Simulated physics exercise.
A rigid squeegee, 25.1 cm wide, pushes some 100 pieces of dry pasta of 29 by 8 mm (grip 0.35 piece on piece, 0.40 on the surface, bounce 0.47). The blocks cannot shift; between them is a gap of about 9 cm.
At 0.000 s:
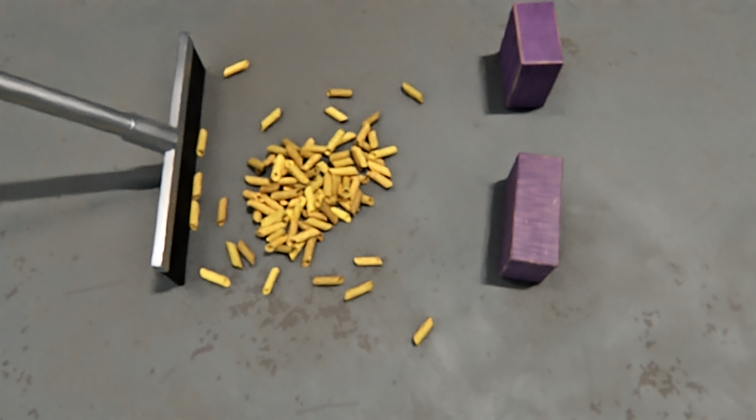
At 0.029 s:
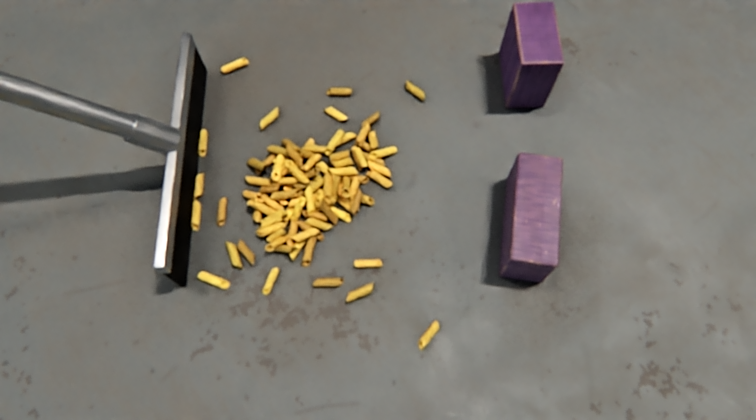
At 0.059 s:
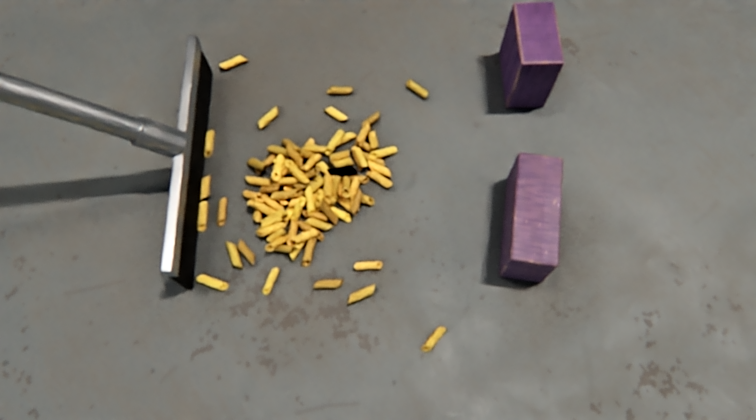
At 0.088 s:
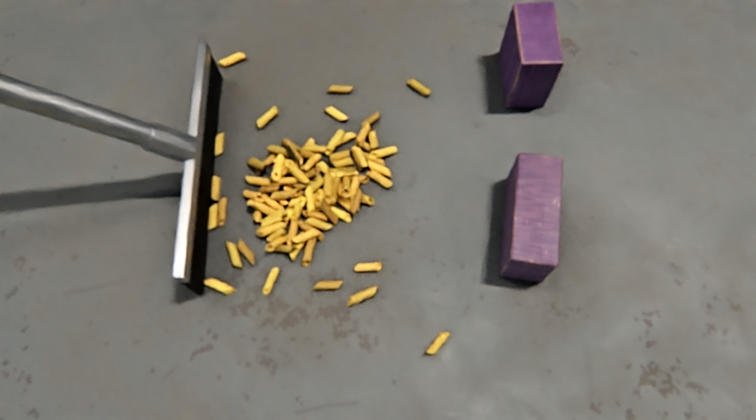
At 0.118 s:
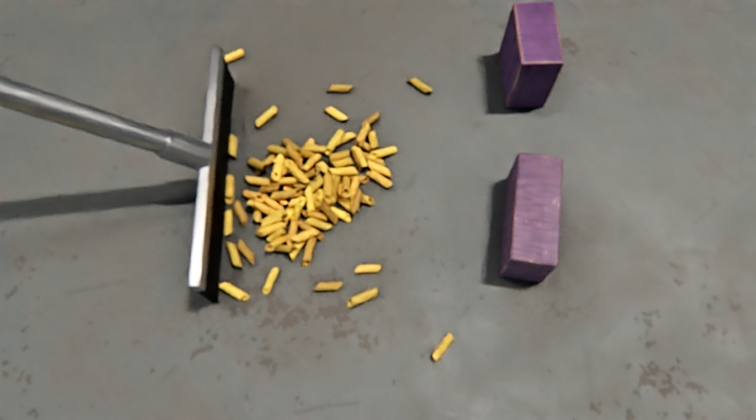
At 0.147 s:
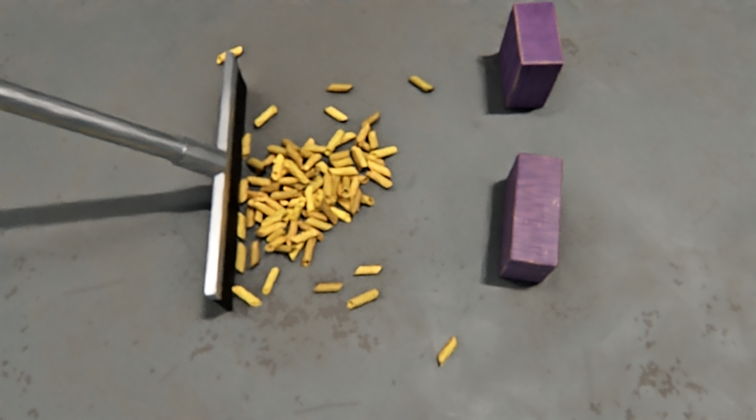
A squeegee with a grey handle and a dark, pale-edged blade stands at the left on a stained grey floor, seen from above by a still camera. A loose heap of yellow pasta tubes lies beside it, with stray pieces scattered around, and two purple blocks sit apart at the right. The blade slides a short way right and slightly downward, pushing the nearest pieces against the heap's left edge, while a lone piece below shifts slightly.
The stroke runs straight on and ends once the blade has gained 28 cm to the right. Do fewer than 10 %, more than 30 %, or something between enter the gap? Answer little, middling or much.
In or through the gap: Little.
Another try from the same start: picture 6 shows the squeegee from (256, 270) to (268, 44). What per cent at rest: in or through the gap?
Through 20.
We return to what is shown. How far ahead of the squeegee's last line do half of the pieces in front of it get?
About 3 cm.
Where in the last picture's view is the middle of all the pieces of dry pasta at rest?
Near (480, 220).
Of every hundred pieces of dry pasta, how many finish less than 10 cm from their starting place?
Roughly 15 per cent.
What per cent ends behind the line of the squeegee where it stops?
About 15 per cent.
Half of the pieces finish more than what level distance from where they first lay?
Roughly 18 cm.
After 0.39 s, squeegee 19 cm from its start, spill 21 cm wide; round the near block 20 %, held up before the blocks 80 %.
After 0.63 s, squeegee 30 cm from its start, spill 27 cm wide; round the near block 30 %, held up before the blocks 70 %.
Then, at 0.83 s, squeegee 30 cm from its start, spill 27 cm wide; round the near block 30 %, held up before the blocks 65 %.
At rest (2.6 s), in or through the gap 5 %, round the near block 30 %, round the far block 0 %, held up before the blocks 65 %.
